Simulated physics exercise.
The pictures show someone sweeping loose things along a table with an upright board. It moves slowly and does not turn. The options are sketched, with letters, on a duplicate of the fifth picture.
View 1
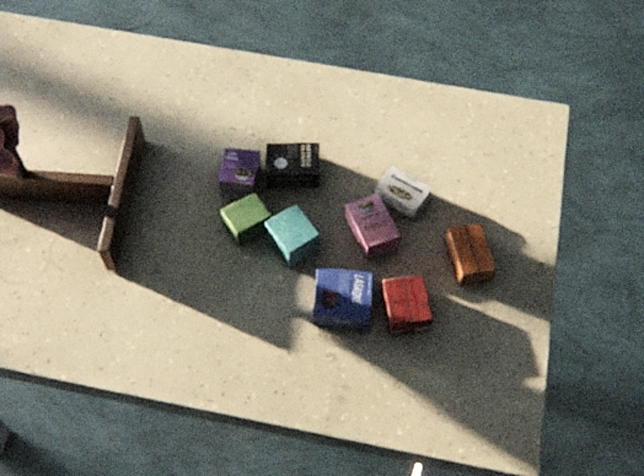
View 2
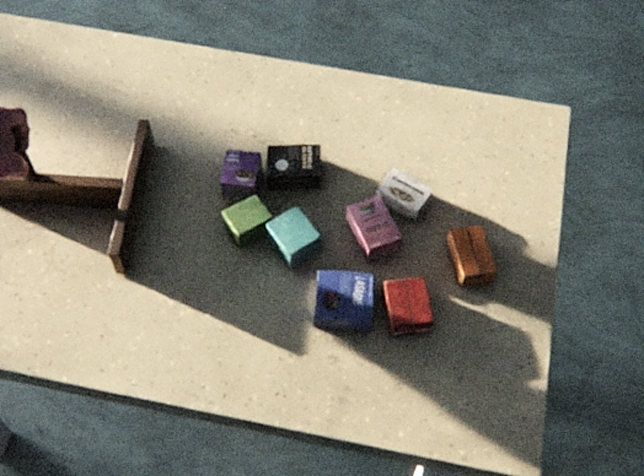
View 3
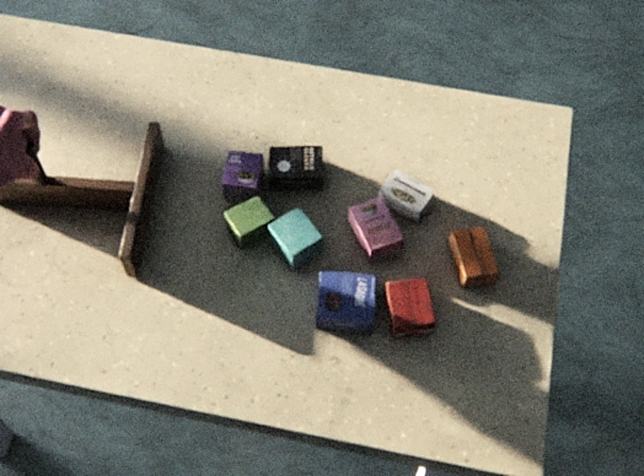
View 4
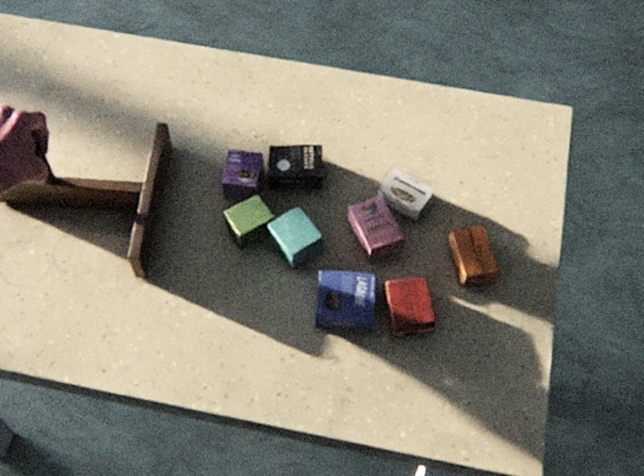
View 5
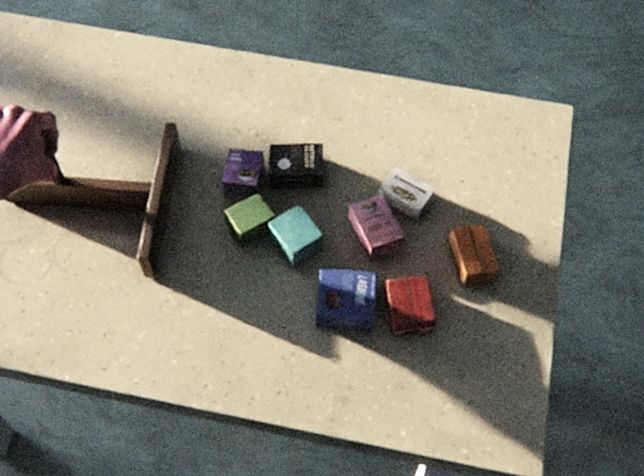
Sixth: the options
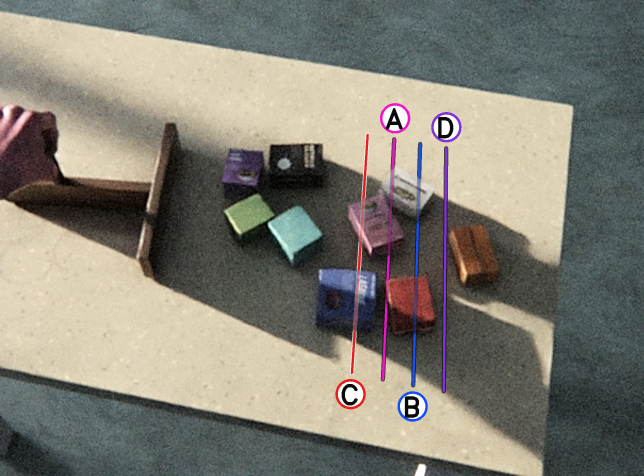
A hand slowly slides an upright wooden board rightward along a table toward small colourful boxes.
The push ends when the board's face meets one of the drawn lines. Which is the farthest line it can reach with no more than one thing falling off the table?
Line D.
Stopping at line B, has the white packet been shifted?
Yes.
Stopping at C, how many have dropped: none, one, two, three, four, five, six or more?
By then, none.
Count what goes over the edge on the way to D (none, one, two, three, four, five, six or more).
The count is none.
On the marked copy, A at (389, 250); B at (417, 255); C at (361, 245); D at (445, 260).
Following D. Soon after the start, board (258, 206); black box (335, 173); purple packet (288, 183).
Later, board (362, 225); white packet (485, 204); blue packet (391, 332).
In the end, board (445, 240); white packet (565, 217); orange box (548, 269); none fallen.
As for the rest, A is within the limit but short; B is within the limit but short; C is within the limit but short.
